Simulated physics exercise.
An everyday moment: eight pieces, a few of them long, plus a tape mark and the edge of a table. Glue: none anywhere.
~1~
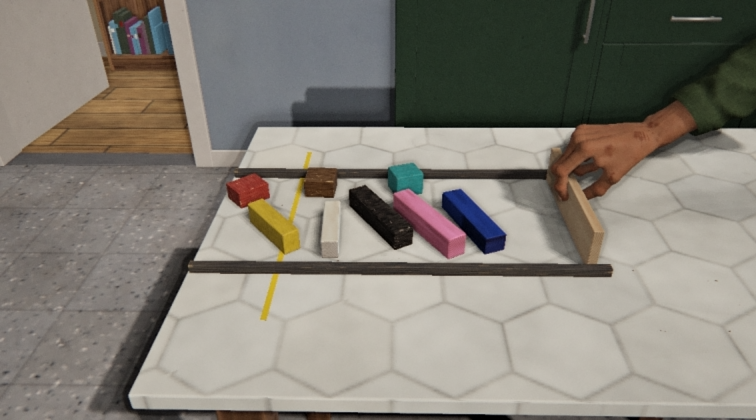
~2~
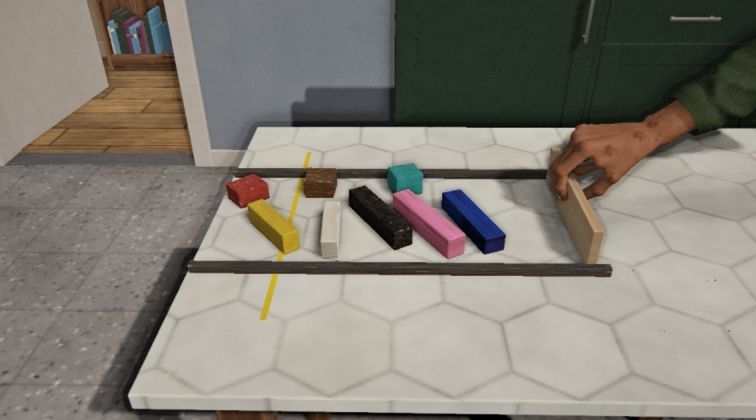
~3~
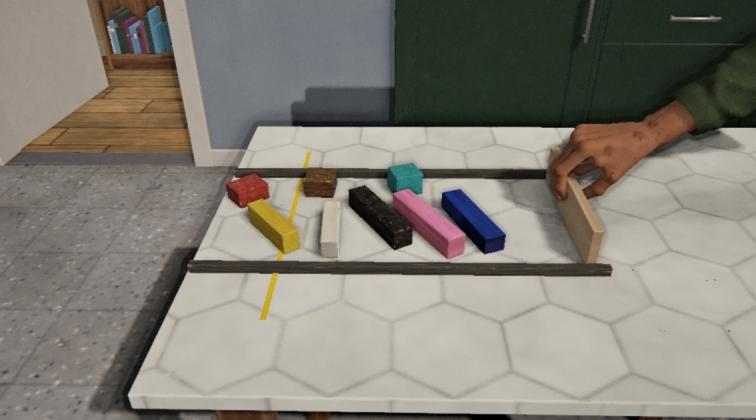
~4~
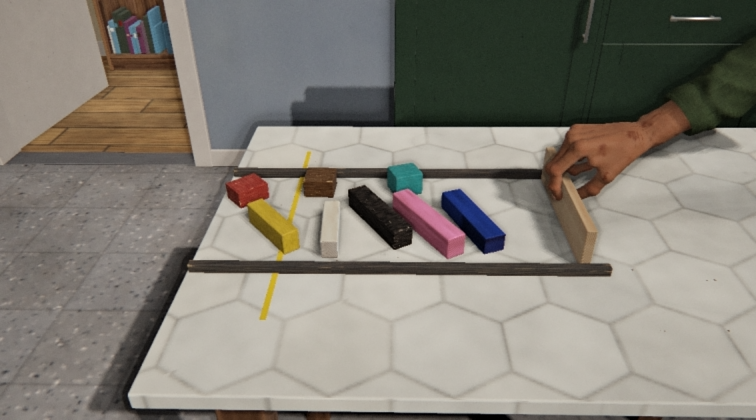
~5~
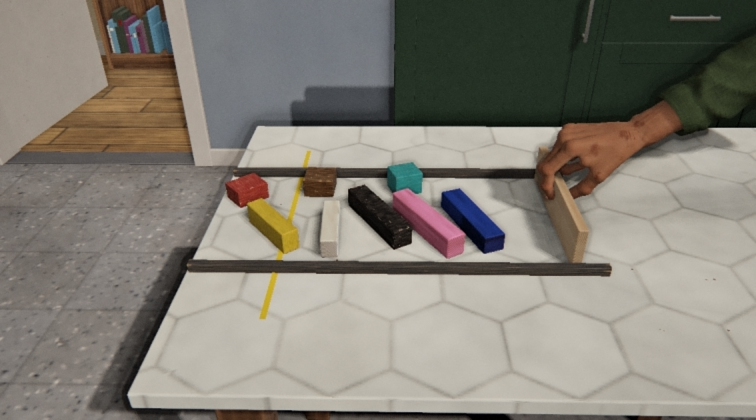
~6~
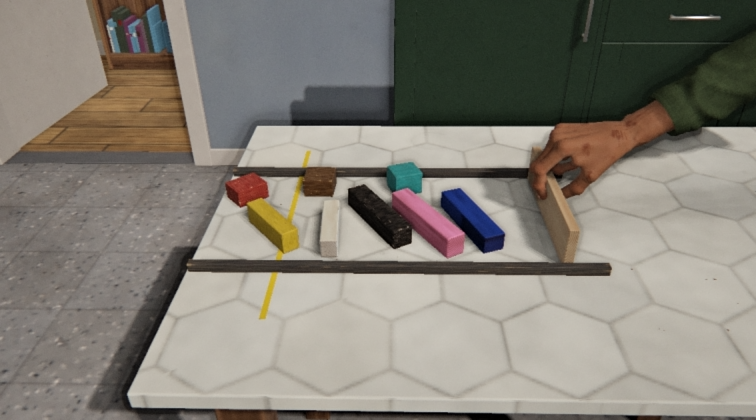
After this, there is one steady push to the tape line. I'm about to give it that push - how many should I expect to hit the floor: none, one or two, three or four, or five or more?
Expect one or two.
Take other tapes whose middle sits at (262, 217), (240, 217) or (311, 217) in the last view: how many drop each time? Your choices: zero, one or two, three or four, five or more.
Run 1 - 3 or 4; run 2 - five or more; run 3 - none at all.
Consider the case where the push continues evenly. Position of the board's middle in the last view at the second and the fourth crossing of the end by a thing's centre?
The middle is at about (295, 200), later at about (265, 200).
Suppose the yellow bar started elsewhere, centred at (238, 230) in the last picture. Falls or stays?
It falls.
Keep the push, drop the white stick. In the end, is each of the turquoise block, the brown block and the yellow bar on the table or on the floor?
Well, the turquoise block is left in place, the brown block is left in place and the yellow bar is left in place.
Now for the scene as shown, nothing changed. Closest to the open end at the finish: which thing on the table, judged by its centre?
The white stick is the one you want.
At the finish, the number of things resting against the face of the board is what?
That number would be 2.
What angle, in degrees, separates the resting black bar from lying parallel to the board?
Roughly 0° out of line.
A little later, none off yet; red block at rest near (247, 190); yellow bar at rest near (272, 225); brown block at rest near (320, 182).
Next, none off yet; red block at rest near (247, 190); yellow bar moving near (265, 224); brown block at rest near (320, 182).
When it is over, the number that fall off is one or two; down, yellow bar and red block.
